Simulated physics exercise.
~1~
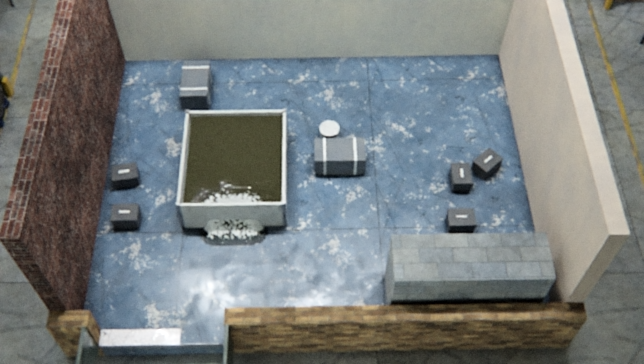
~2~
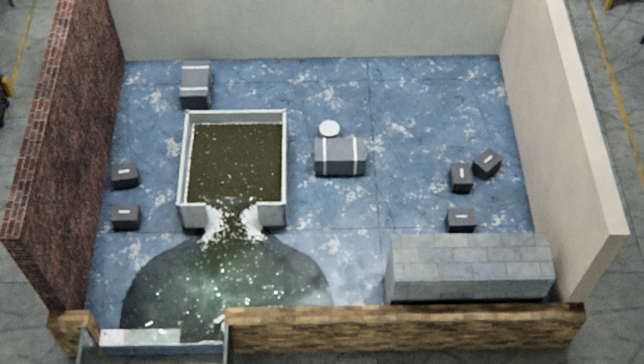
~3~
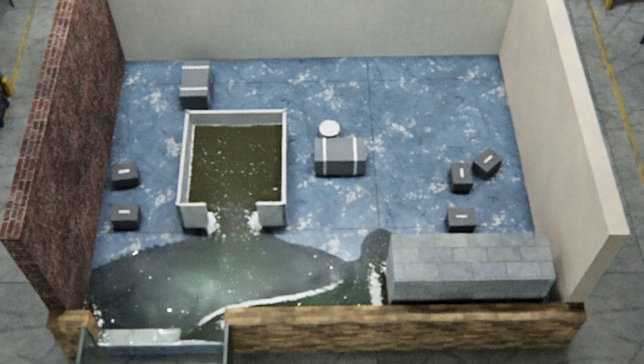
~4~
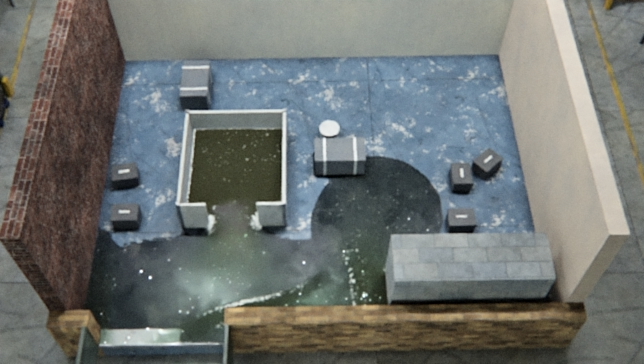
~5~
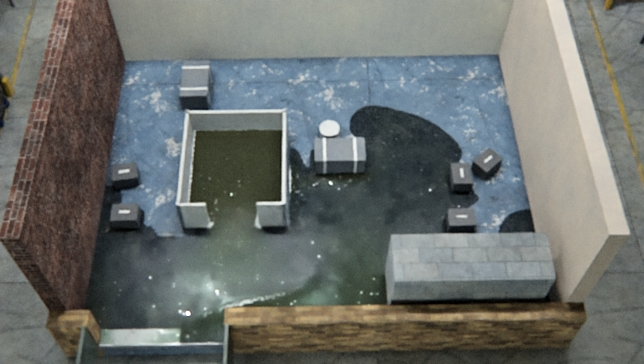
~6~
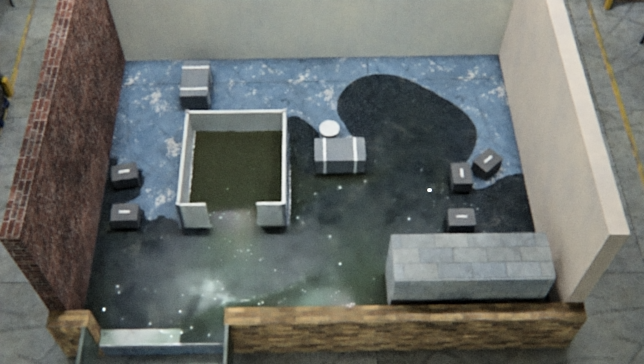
Dark water pouring from an open tank and spreading across the blue floor of a walled hall, the scattered boxes staying put.
